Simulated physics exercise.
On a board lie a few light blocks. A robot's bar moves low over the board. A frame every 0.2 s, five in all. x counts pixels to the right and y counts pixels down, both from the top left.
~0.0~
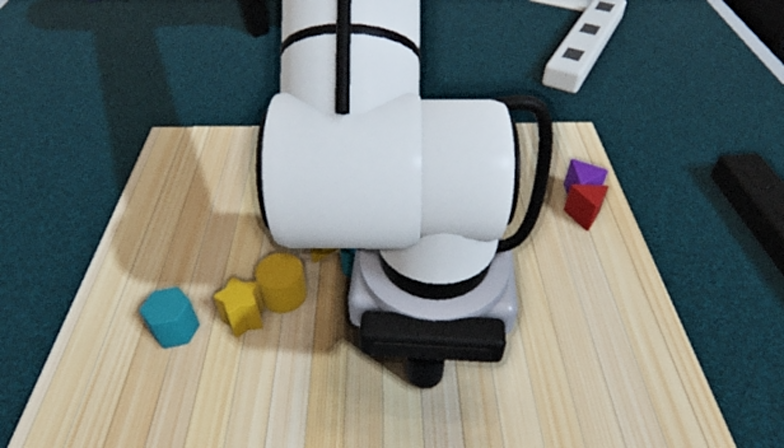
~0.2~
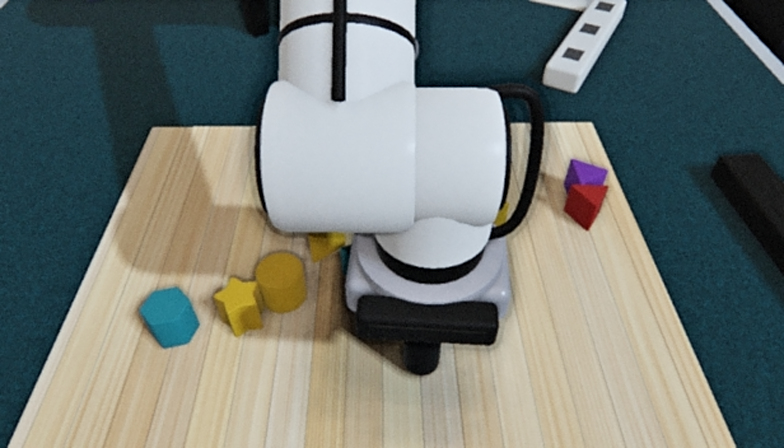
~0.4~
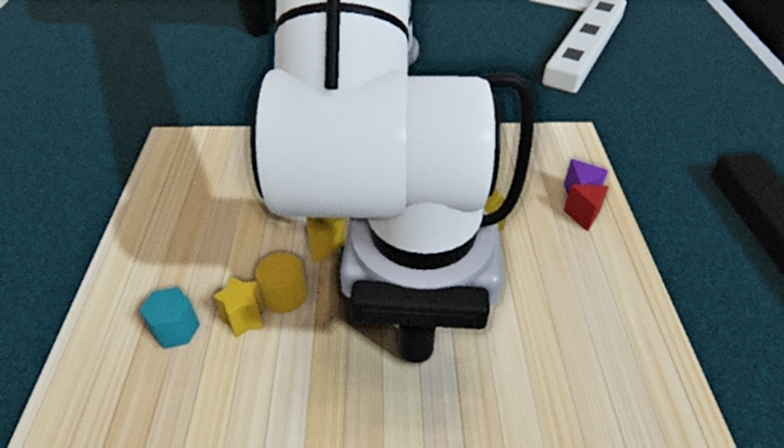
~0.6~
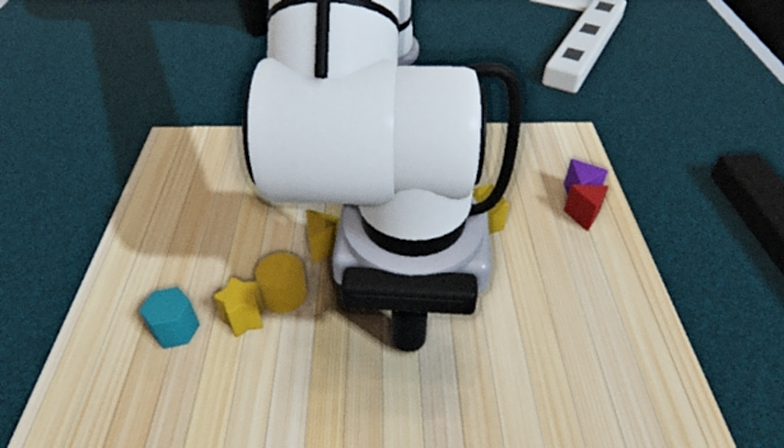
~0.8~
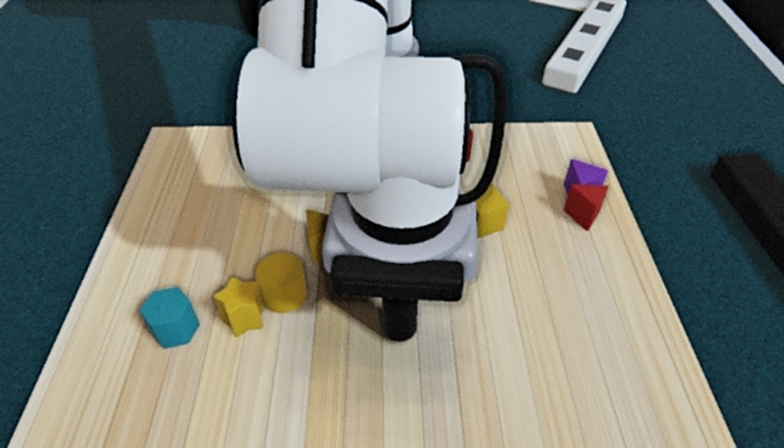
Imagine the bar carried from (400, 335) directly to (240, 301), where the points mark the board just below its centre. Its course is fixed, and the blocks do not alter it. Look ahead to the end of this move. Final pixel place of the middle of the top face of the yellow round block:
It should be at about (244, 246).
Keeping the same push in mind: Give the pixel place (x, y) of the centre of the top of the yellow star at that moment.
By then it is at (208, 299).
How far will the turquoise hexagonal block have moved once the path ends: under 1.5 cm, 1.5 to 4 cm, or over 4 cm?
Answer: Less than 1.5 cm.
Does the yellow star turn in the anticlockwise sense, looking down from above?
Yes, I think so.
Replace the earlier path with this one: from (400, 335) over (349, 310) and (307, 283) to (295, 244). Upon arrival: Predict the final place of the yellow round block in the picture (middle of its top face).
My prediction: (261, 262).
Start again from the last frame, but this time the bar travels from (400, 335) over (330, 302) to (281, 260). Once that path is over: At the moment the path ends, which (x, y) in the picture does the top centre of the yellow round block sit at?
The spot you're after is about (248, 260) in the image.
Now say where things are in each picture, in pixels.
In the first frame, bar's lower end (425, 373); turquoise hexagonal block (164, 305); yellow star (237, 294); yellow round block (279, 270); turquoise triangle hidden.
In the second frame, bar (421, 360); blocks still.
In the third frame, bar (416, 348); blocks still.
In the fourth frame, bar (409, 338); blocks still.
In the fifth frame, bar (400, 328); turquoise hexagonal block (164, 305); yellow star (237, 294); yellow round block (279, 270); turquoise triangle hidden.
On the path given first. One third of the way, bar (344, 317); nothing pushed yet.
Two thirds of the way, bar (288, 305); yellow round block (266, 261).
At the end, bar (238, 294); turquoise hexagonal block still; yellow star (208, 299), turned 50° anticlockwise; yellow round block (244, 246); turquoise triangle still.
